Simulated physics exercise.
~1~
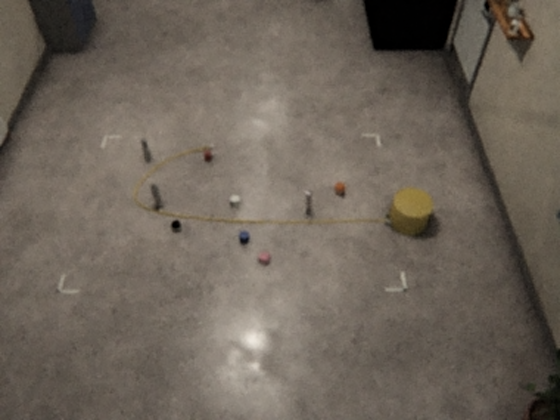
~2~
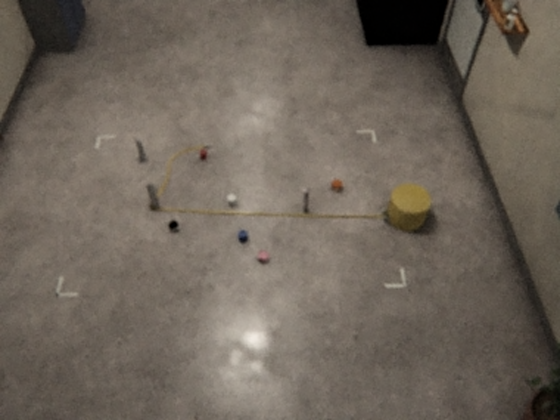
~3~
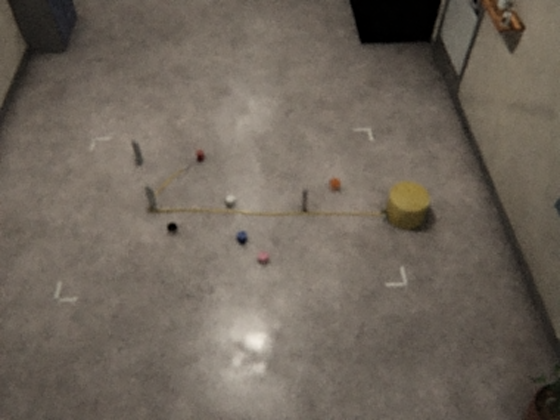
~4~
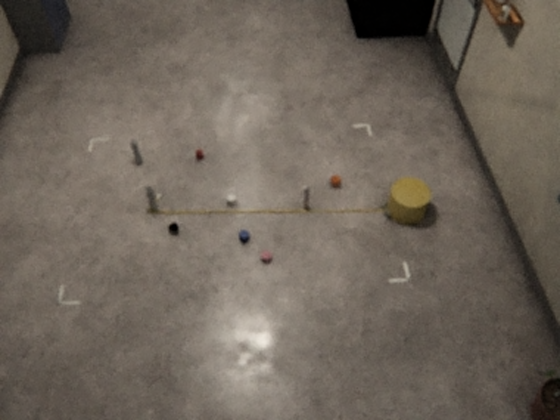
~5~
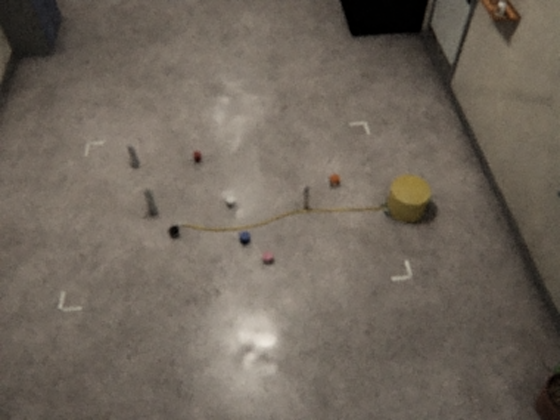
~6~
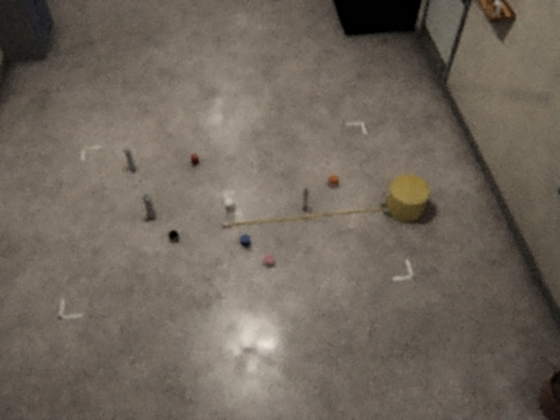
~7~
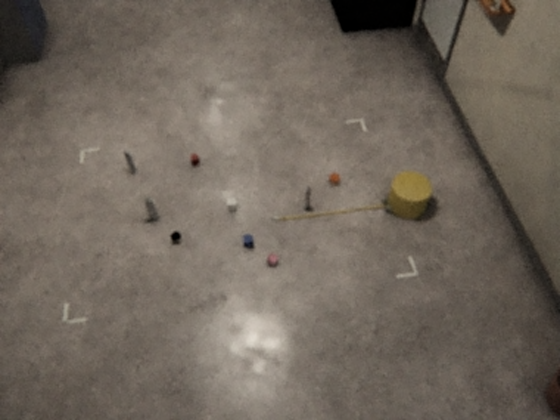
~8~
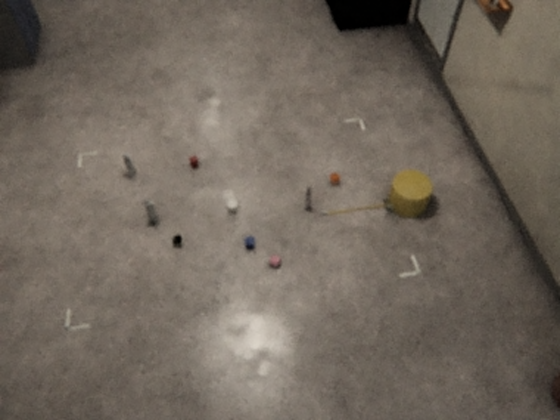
A thin yellow lead stretches across a grey hallway floor, seen from high above, running left from a yellow drum-like reel at the right, past a post, and curling round two more posts at the left. Small red, white and orange containers sit above its long run, with black, blue and pink ones below. The loose end slips back round the left posts, and the curve tightens and straightens. The lead then sags briefly near the black and blue containers before drawing steadily rightward. It ends as a short length beside the reel, the containers still standing in place.
